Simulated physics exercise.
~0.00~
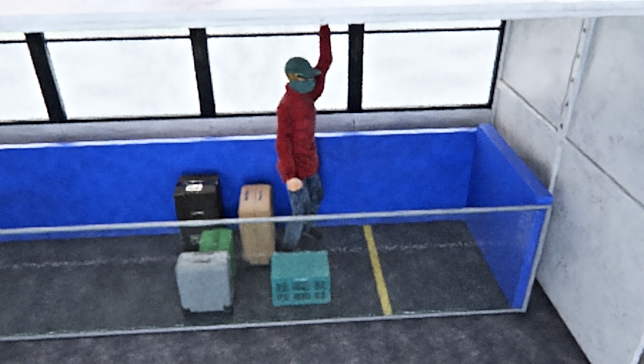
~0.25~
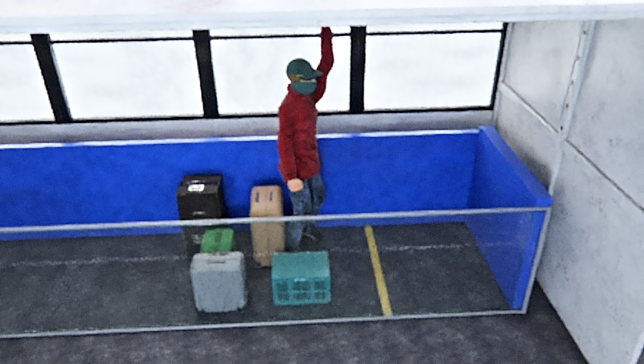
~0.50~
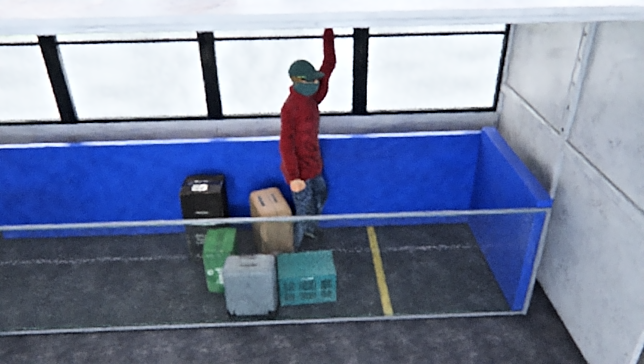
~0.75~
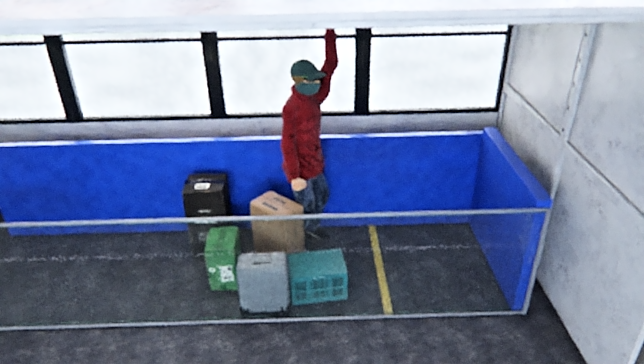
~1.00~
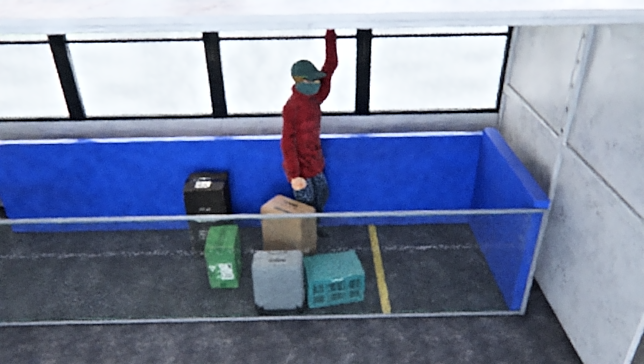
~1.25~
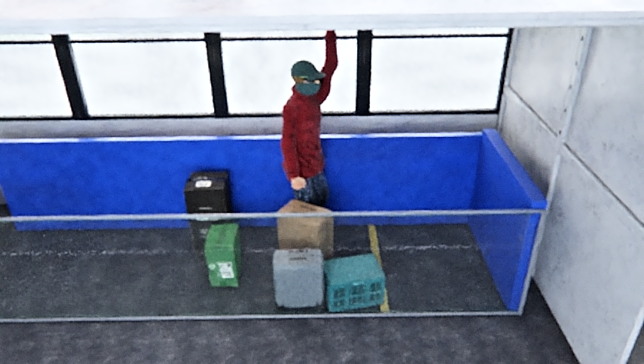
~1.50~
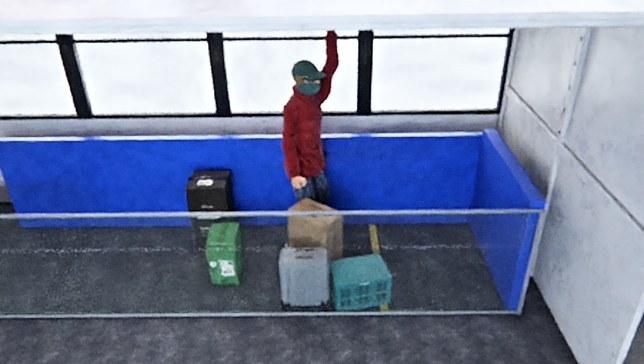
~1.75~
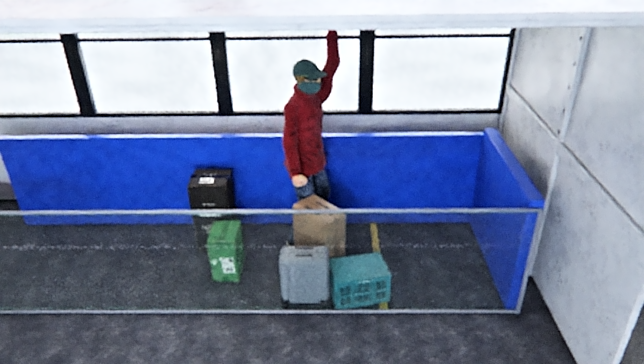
In the video, a masked person in a red top and green cap holds an overhead rail beside luggage as a grey case, then a brown case and teal crate, slide right, stopping just short of a yellow line, while the green and black bags stay behind.
